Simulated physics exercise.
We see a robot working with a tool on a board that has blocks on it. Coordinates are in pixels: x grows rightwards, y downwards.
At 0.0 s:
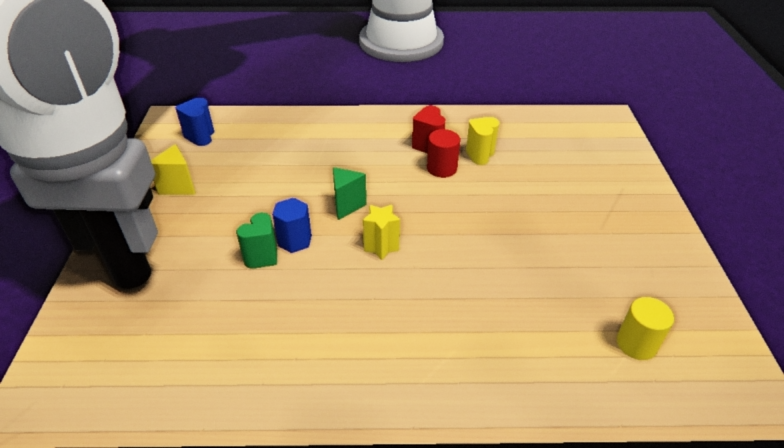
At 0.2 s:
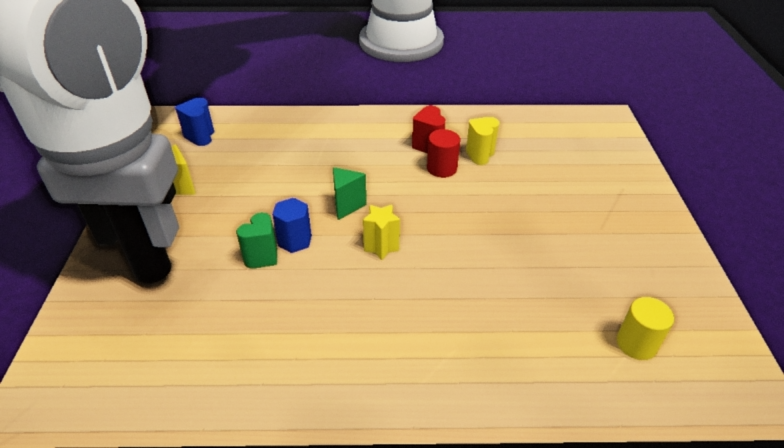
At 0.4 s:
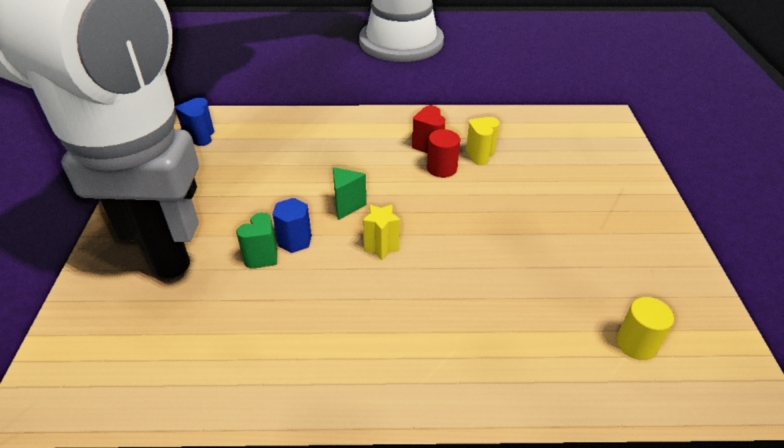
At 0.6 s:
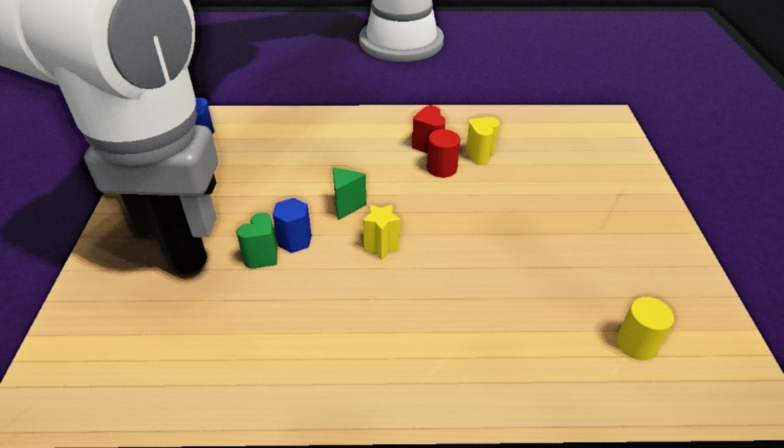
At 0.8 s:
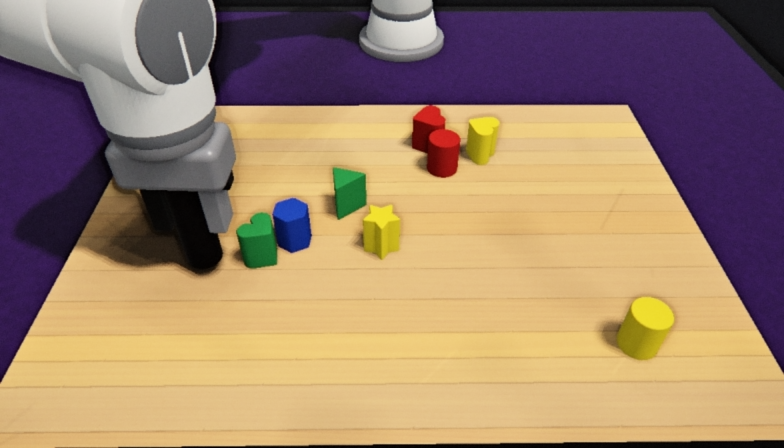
A grey and white robot arm with a dark tool tip reaches down at the left edge of a pale wooden board on a purple surface, seen from above at an angle. Green, blue and yellow blocks sit left of centre, red and yellow ones near the back, and a yellow cylinder at right. The arm slides slowly rightward toward the green heart, covering the blocks behind it, while the blocks and camera stay still.
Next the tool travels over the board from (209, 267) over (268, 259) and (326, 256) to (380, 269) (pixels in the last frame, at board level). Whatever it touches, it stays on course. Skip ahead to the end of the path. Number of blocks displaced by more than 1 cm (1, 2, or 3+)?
Two of them.
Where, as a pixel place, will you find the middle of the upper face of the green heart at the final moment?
The middle of the upper face of the green heart will lie at about (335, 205) in the picture.
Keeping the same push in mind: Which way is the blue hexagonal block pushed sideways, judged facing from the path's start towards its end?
The answer is left: Facing from the path's start to its end, that's where the blue hexagonal block shifts.
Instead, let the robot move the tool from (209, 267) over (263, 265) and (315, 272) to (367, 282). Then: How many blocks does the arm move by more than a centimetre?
It's going to be two.
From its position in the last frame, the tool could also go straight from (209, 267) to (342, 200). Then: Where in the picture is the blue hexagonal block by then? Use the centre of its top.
It is at (319, 204).
The first path, step by step. One third of the way, tool at (267, 249); green heart at (293, 213), turned 40° anticlockwise; blue hexagonal block at (312, 196).
Two thirds of the way, tool at (325, 246); green heart at (333, 205), turned 110° anticlockwise; blue hexagonal block at (322, 186), turned 35° anticlockwise; green triangular block at (348, 175).
At the end, tool at (380, 259); green heart at (335, 205), turned 120° anticlockwise; blue hexagonal block at (322, 186), turned 35° anticlockwise; green triangular block at (348, 175); yellow star block at (385, 215), turned 20° anticlockwise.
